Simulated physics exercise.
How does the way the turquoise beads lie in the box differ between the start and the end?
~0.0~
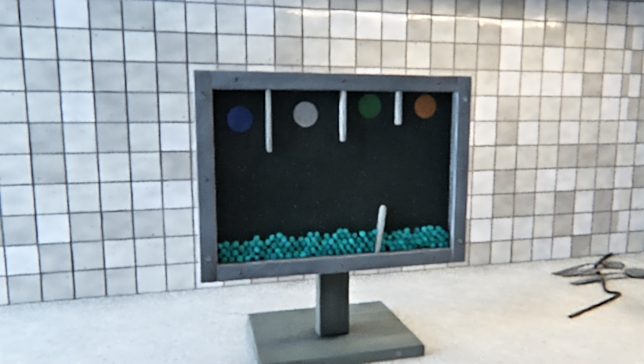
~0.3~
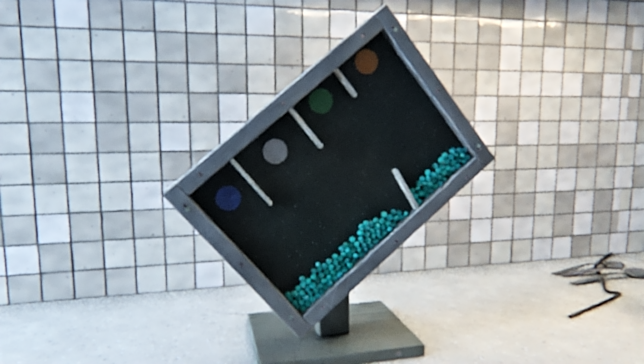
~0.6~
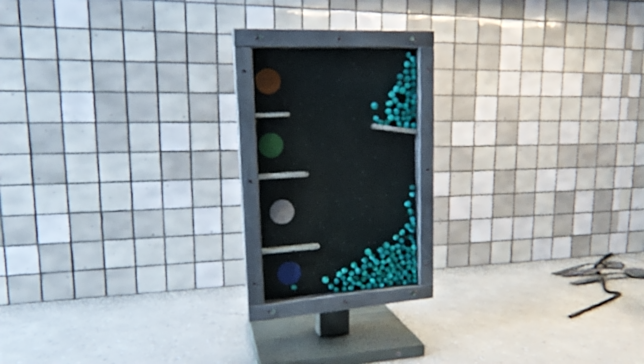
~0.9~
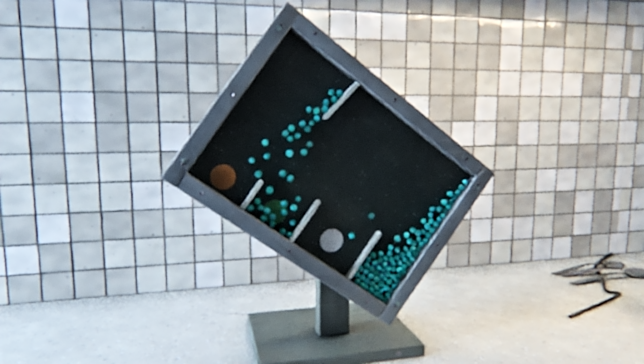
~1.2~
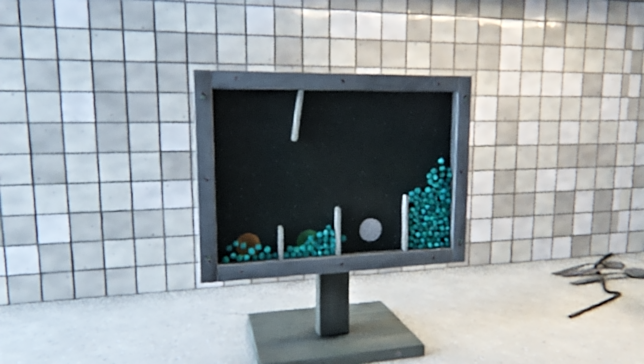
At the start they lie in a low, fairly even layer along the bottom of the box. At the end they sit higher overall, split unevenly among the pockets with a tall heap against the right wall.
At the start, a framed box on a stand holds a low, fairly even layer of turquoise beads along its bottom, with four dotted pockets at the top. The box turns counterclockwise, and the beads slump toward the lowered corner while a short divider holds some back on the right. With the box upright on its end, that divider becomes a shelf holding a small cluster above the main heap. Turning further, the cluster spills down to the left toward the orange and green pockets. Finally the box is upside down, with the blue pocket buried deepest, green holding a smaller pile, orange a few beads and white almost none.
